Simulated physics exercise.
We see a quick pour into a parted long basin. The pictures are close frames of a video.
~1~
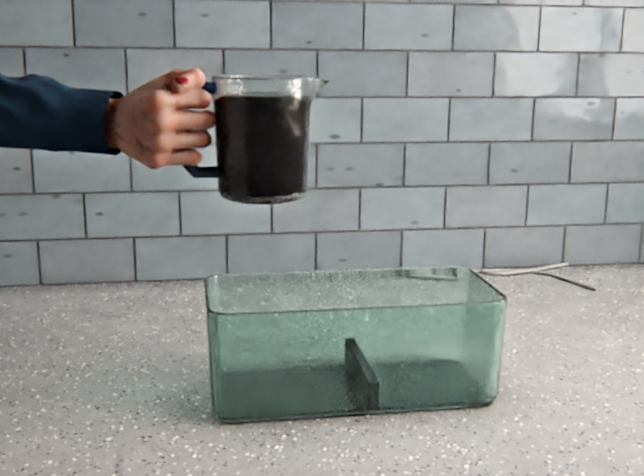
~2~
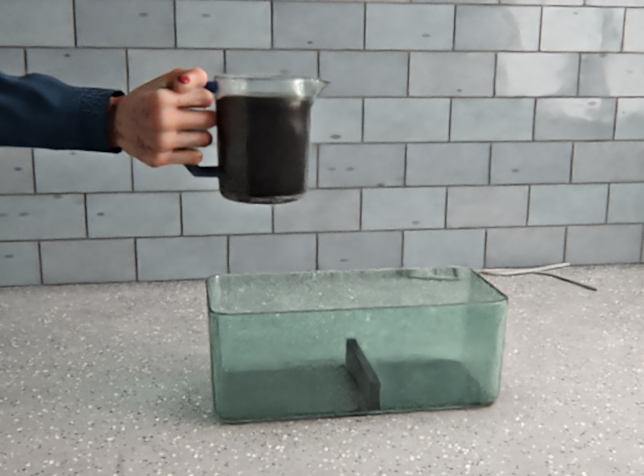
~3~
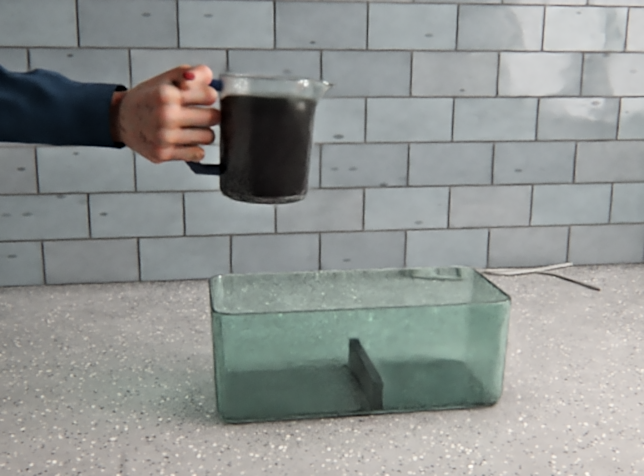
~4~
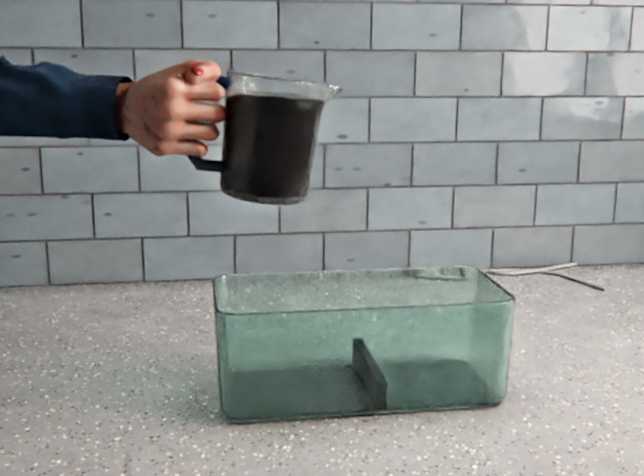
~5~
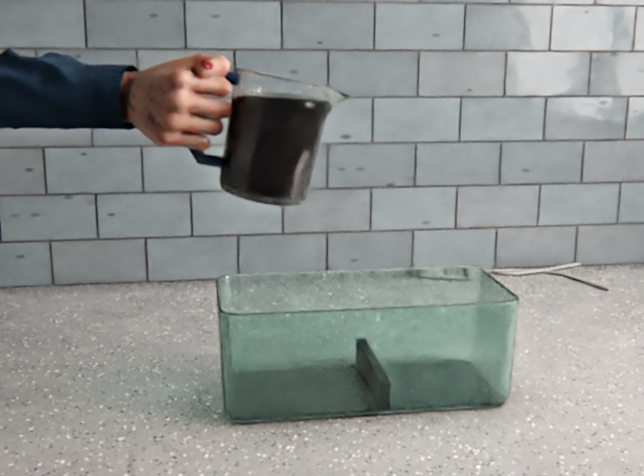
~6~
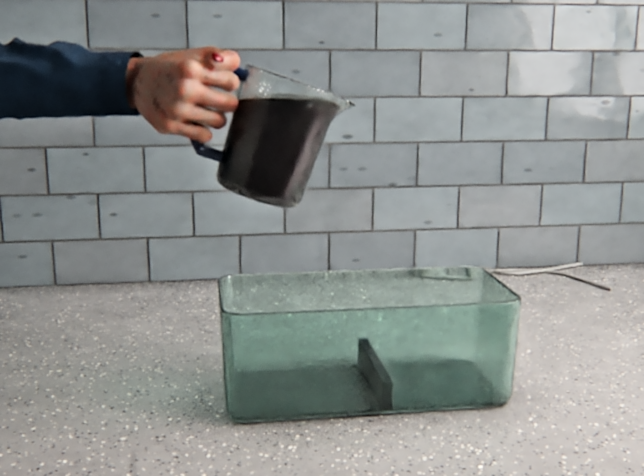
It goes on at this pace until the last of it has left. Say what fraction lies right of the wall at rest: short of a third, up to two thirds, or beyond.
The share right of the wall is above two thirds.
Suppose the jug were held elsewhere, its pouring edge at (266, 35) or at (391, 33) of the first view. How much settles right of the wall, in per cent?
First some 20, then 50 per cent.
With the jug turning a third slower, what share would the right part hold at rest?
It comes to 80 per cent or so.
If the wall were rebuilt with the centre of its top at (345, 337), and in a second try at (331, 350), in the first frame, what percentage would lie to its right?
First some 95, then 90 per cent.
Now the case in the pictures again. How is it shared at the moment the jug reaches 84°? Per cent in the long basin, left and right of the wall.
Some 0 per cent left and 10 right.
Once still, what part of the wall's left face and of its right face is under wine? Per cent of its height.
Near 20 on the left, 90 on the right.
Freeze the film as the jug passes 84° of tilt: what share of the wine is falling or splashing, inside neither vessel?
It comes to 25 per cent or so.
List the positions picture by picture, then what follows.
In the first frame, it leans 0°; its right rim is at (329, 80); the wine meets the walls at (216, 96) and (309, 96); the long basin's rim runs from (207, 296) to (487, 284); the wall's top is at (361, 359).
In the second frame, it leans 1°; its right rim is at (331, 81); the wine meets the walls at (218, 96) and (310, 96).
In the third frame, it leans 3°; its right rim is at (336, 83); the wine meets the walls at (222, 95) and (315, 97).
In the fourth frame, it leans 7°; its right rim is at (343, 88); the wine meets the walls at (229, 95) and (321, 99).
In the fifth frame, it leans 12°; its right rim is at (350, 95); the wine meets the walls at (235, 96) and (330, 100).
In the sixth frame, it leans 18°; its right rim is at (355, 104); the wine meets the walls at (237, 107) and (339, 102).
A moment on, the jug is tipped on its side and 69 per cent is still to pour, 0 is left of the wall and 8 right of it.
Next, the jug is tipped right over and 13 per cent is still to pour, 4 is left of the wall and 61 right of it.
Then the jug is tipped right over and 0 per cent is still to pour, 14 is left of the wall and 83 right of it.
Later the jug is tipped right over and 0 per cent is still to pour, 20 is left of the wall and 78 right of it.
Finally, 21 per cent lies left of the wall, 77 right of it and 2 outside.
